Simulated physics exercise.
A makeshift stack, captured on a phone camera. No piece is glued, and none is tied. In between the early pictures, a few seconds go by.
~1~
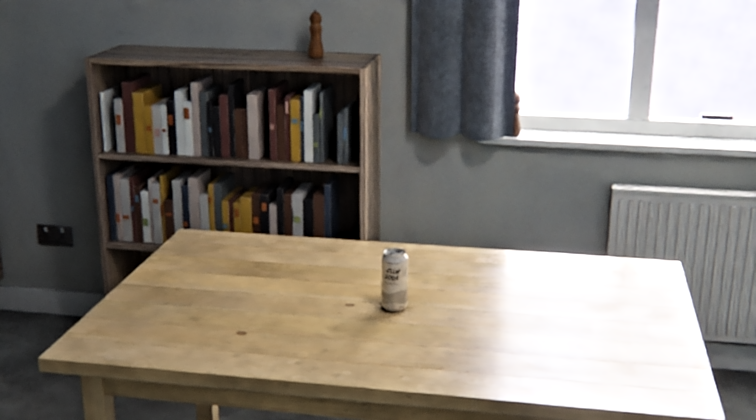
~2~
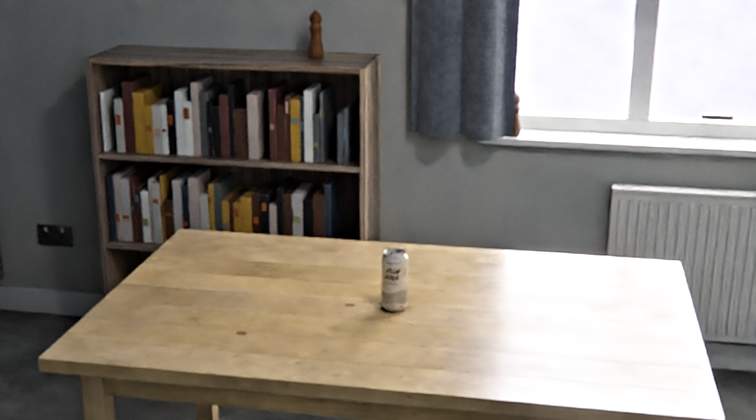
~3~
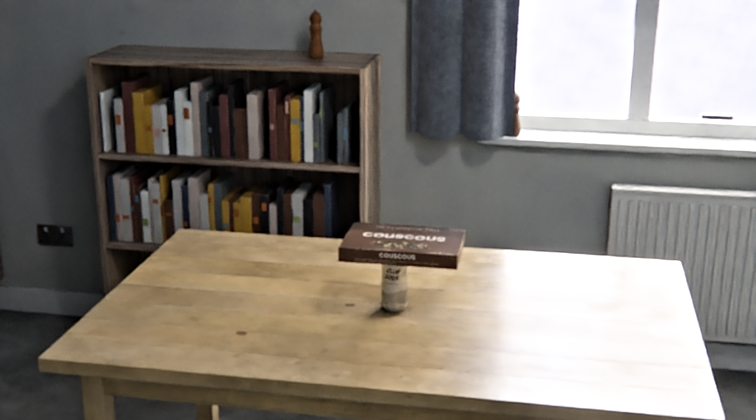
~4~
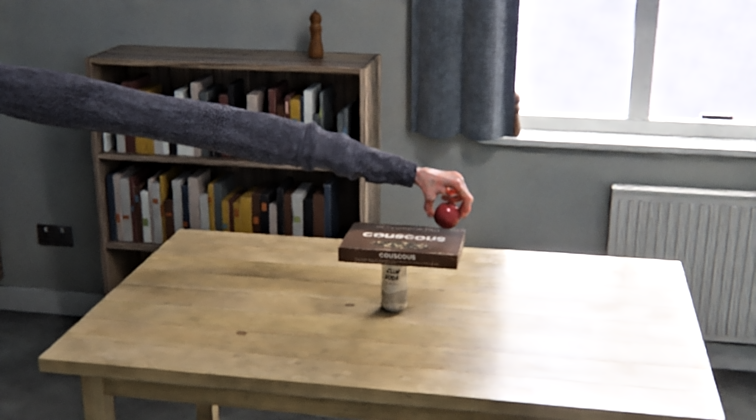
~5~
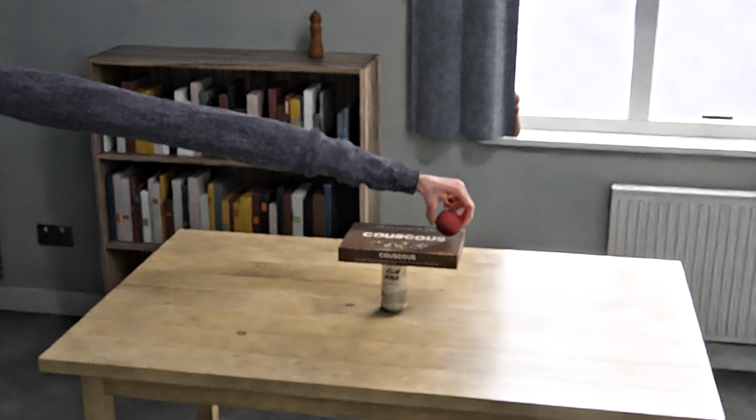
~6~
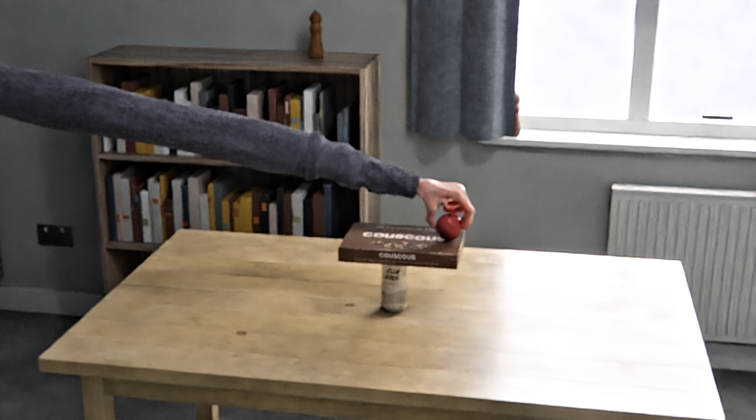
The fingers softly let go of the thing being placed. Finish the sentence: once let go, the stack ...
Once let go, the stack falls apart.
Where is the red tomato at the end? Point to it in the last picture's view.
Somewhere around (601, 311) in the last picture.
Then, 0.60 s later than the last frame, red tomato now fallen; brown packet tilted by 40°.
Then, 0.80 s later than the last frame, brown packet now fallen; white can moved about its own width.
Then, 0.90 s later than the last frame, white can moved well along.
Then, 1.00 s later than the last frame, as before.
When it is over, fallen, brown packet and red tomato; moved from the start, white can. End places, in pixels of the last picture, red tomato near (601, 311). The stack comes apart.
